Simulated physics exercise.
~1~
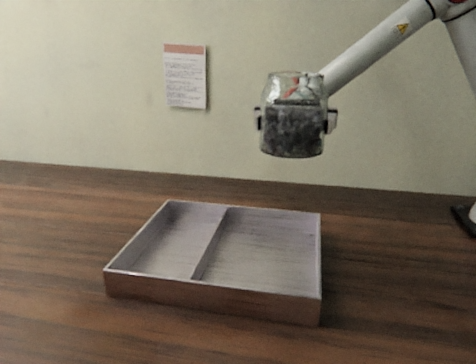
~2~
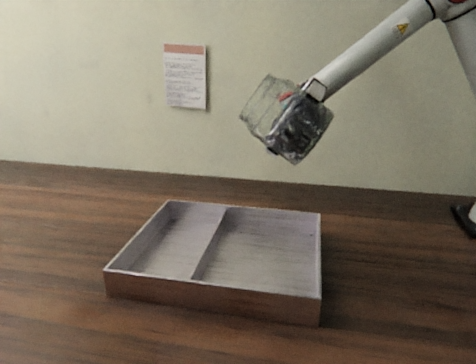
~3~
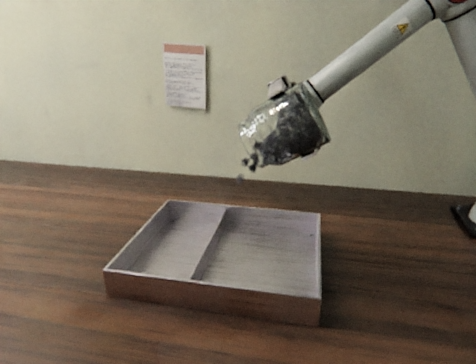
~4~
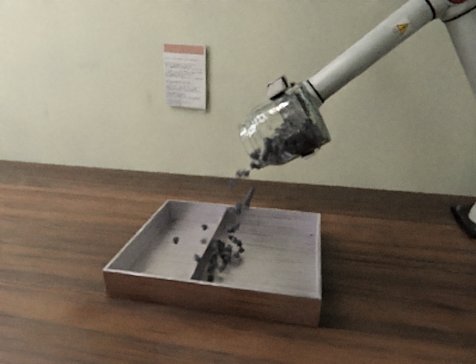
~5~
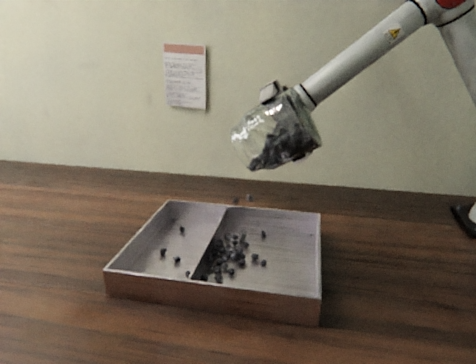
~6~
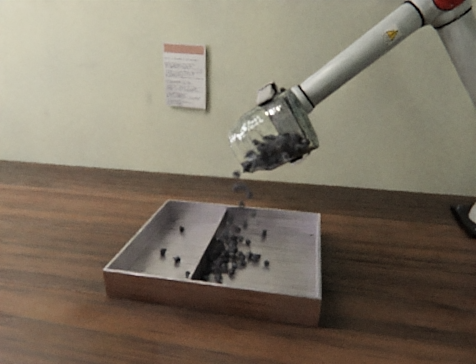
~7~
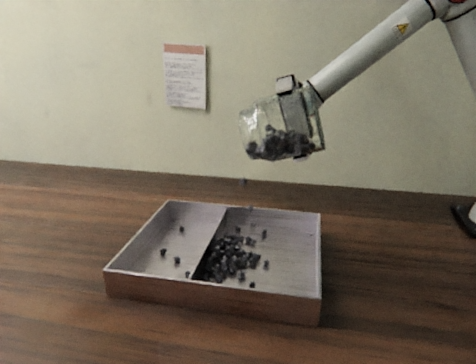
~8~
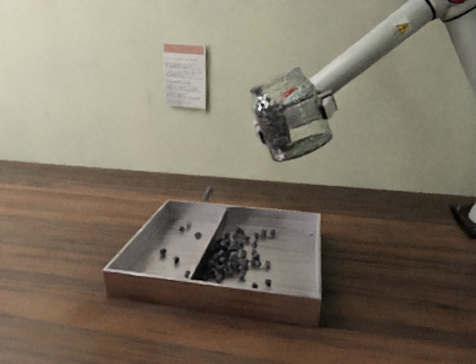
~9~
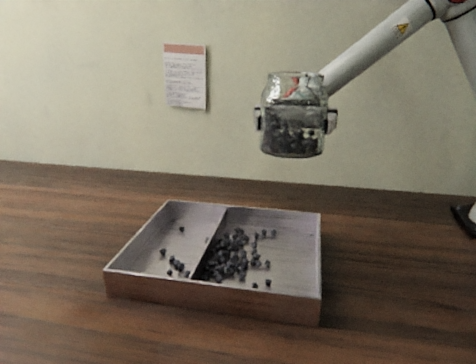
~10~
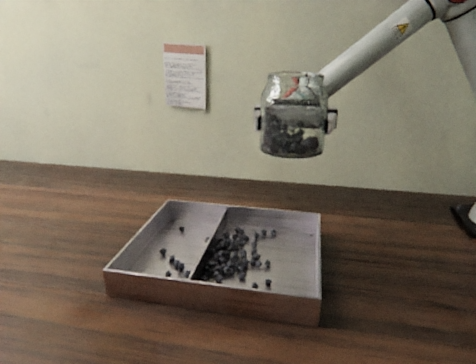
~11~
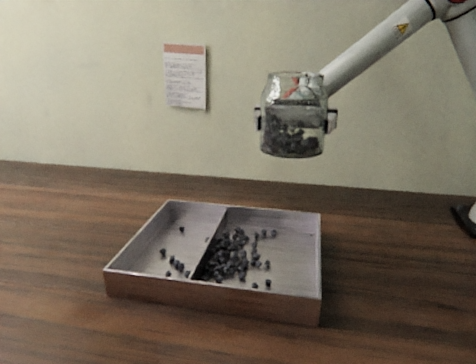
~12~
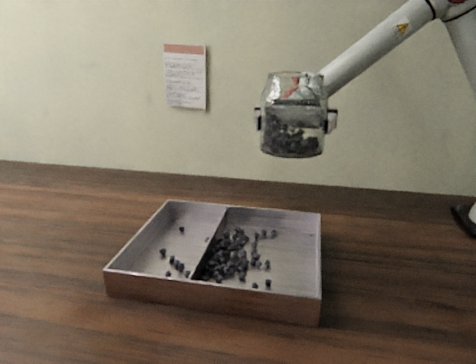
Robot arm tipping a clear jar of dark pebbles over a divided tray, then righting it with some pebbles still inside.
